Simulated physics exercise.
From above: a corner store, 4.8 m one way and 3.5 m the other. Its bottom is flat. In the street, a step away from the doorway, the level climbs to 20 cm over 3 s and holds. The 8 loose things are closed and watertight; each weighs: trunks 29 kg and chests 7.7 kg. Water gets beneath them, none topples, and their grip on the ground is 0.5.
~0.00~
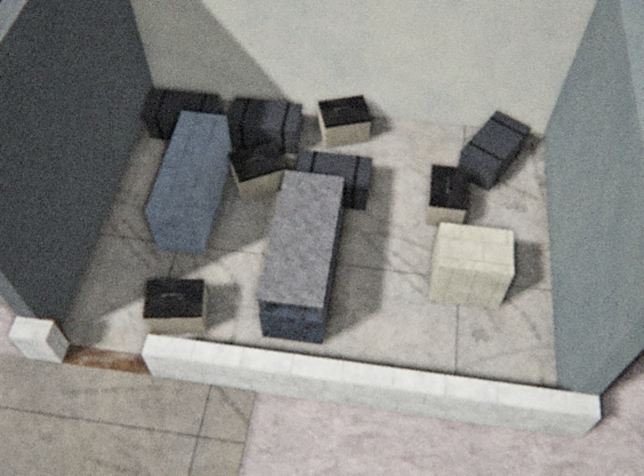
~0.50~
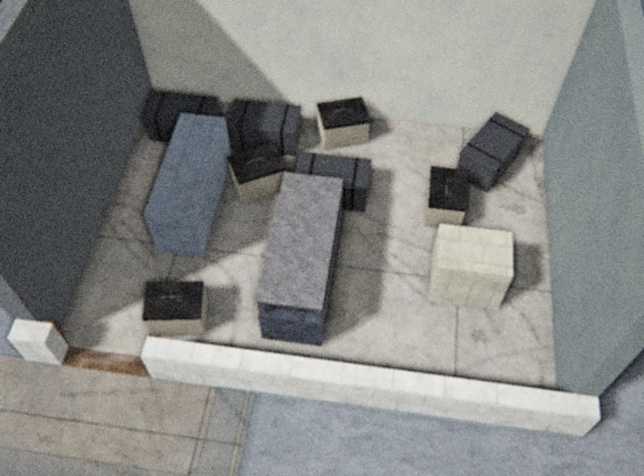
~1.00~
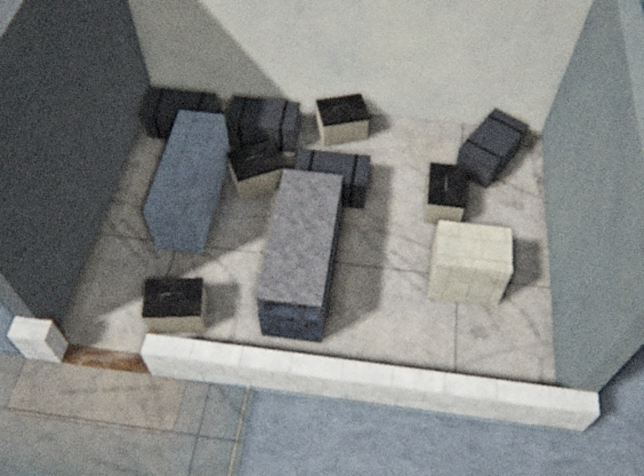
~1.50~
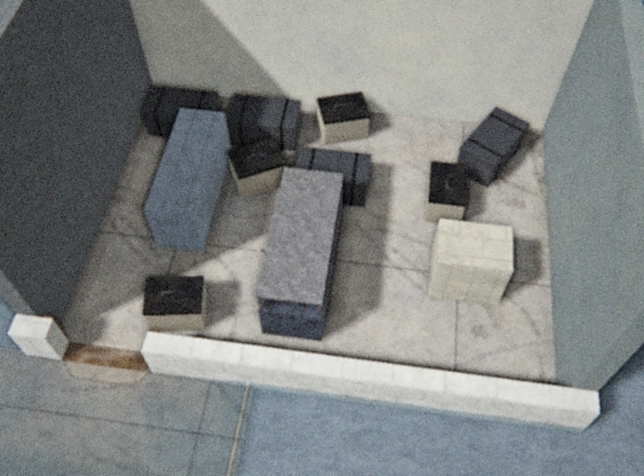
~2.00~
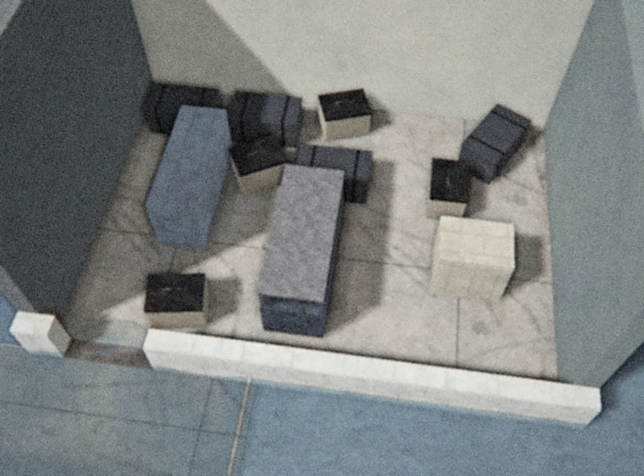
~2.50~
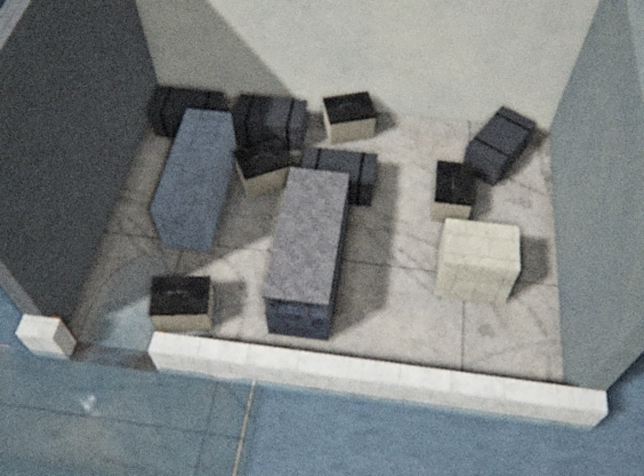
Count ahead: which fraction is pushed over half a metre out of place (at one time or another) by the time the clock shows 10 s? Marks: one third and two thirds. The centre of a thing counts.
Share: One to two thirds.
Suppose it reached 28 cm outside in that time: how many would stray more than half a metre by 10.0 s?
In that case 6 of them.
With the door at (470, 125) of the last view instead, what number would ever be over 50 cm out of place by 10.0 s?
In that case 2 of them.
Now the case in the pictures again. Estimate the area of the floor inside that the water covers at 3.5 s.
Some 3.0 m2.
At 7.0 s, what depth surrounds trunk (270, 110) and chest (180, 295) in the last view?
About 8 and 7 cm.
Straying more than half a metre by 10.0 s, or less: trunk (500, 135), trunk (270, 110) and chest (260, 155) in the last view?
In that order: Less, more, under.
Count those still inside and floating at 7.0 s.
I count 3.
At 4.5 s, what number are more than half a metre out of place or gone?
I count 1.
After 3.5 s 0 of 8 are over 50 cm from their spots; 0 afloat.
After 4.5 s 1 of 8 are over 50 cm from their spots; 0 afloat.
After 7.0 s 2 of 8 are over 50 cm from their spots; 3 afloat.
After 10.0 s 5 of 8 are over 50 cm from their spots, and 5 have been at some point; 5 afloat.
